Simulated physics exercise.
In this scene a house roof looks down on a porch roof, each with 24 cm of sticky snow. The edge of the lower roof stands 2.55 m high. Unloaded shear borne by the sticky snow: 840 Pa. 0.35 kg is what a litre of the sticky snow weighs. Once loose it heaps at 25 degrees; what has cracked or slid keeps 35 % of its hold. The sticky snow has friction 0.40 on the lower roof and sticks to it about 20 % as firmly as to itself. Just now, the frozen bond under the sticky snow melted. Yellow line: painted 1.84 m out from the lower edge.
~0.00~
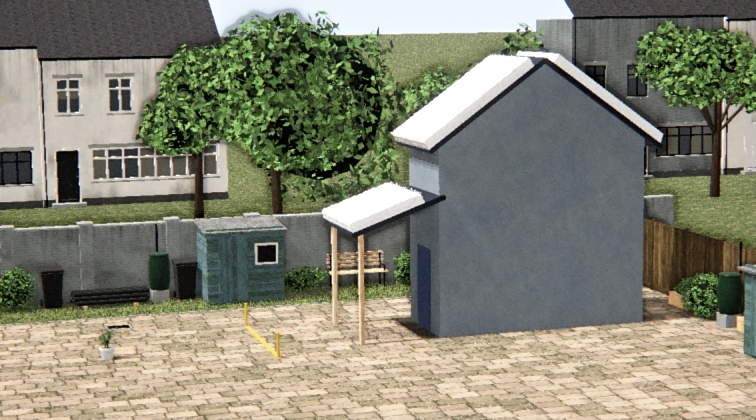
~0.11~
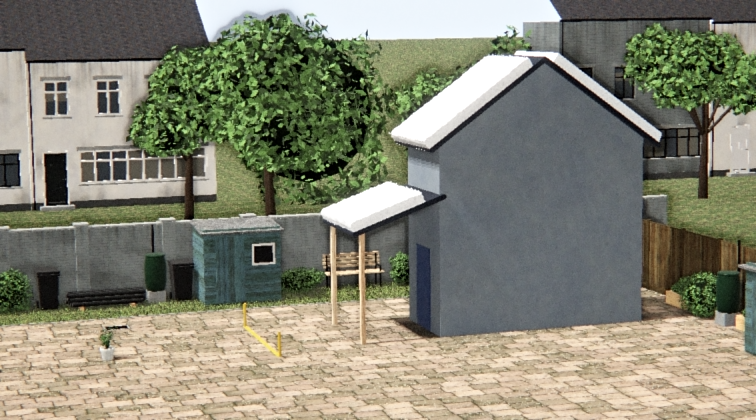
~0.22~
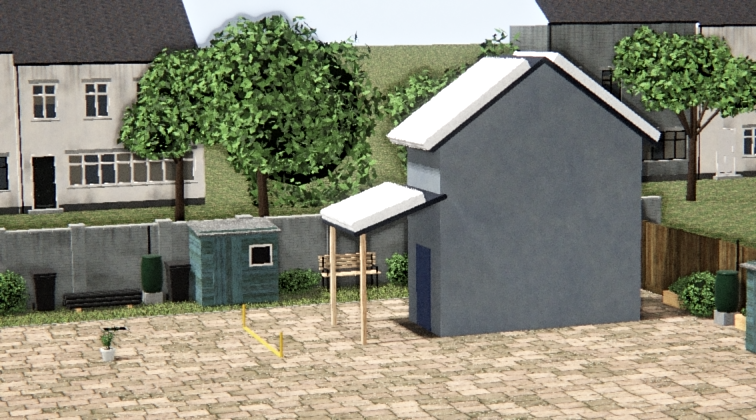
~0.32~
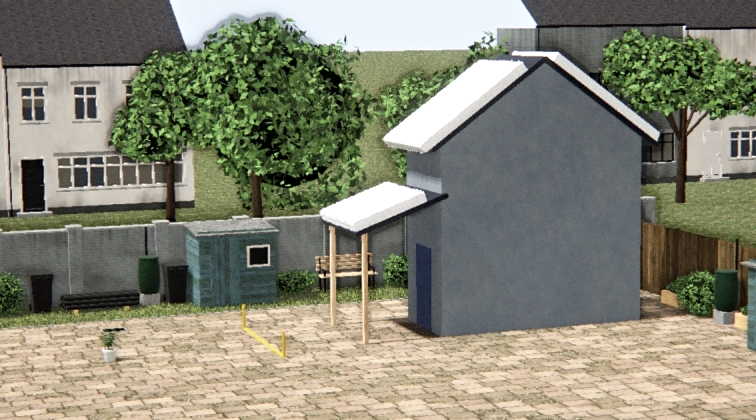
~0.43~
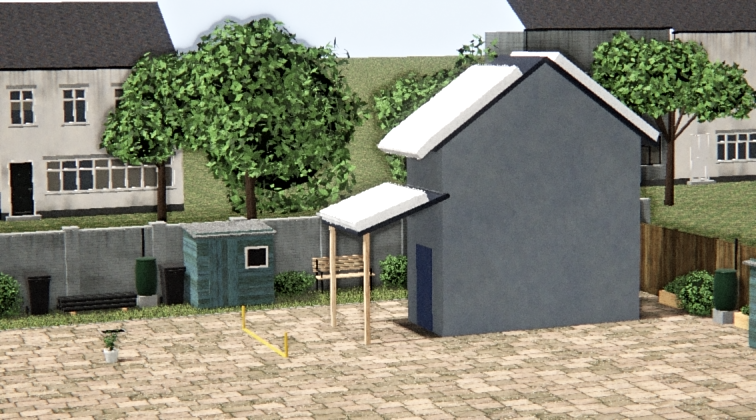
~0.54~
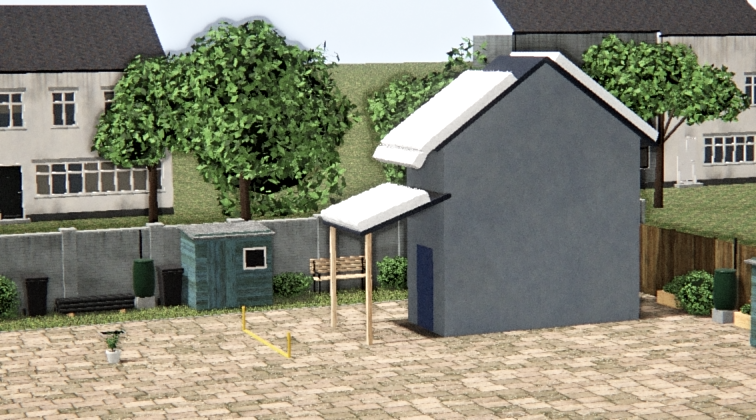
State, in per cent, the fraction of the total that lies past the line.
45 per cent.
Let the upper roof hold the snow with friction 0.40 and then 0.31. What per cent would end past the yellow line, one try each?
First try 25 per cent, second try 35 per cent.
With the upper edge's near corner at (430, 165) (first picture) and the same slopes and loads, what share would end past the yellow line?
Result: Near 30 %.
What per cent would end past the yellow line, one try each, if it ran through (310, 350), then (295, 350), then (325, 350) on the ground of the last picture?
In turn about 60 %, 55 %, 70 %.
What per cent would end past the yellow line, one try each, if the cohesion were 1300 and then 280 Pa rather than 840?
Respectively 35 % and 50 %.
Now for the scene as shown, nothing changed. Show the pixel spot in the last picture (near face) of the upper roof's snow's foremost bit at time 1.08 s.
At roughly (367, 214).
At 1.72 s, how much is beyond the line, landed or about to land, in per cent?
Around 0 percent of it.
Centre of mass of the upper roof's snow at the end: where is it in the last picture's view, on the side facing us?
Look around (270, 337) on the near face.
After 1.08 s, none is below the lower edge and 0 % is past the line.
After 1.72 s, 40 % is below the lower edge and 0 % is past the line.
After 2.36 s, 77 % is below the lower edge and 43 % is past the line.
After 3.00 s, 77 % is below the lower edge and 45 % is past the line.
After 3.20 s, 77 % is below the lower edge and 45 % is past the line.
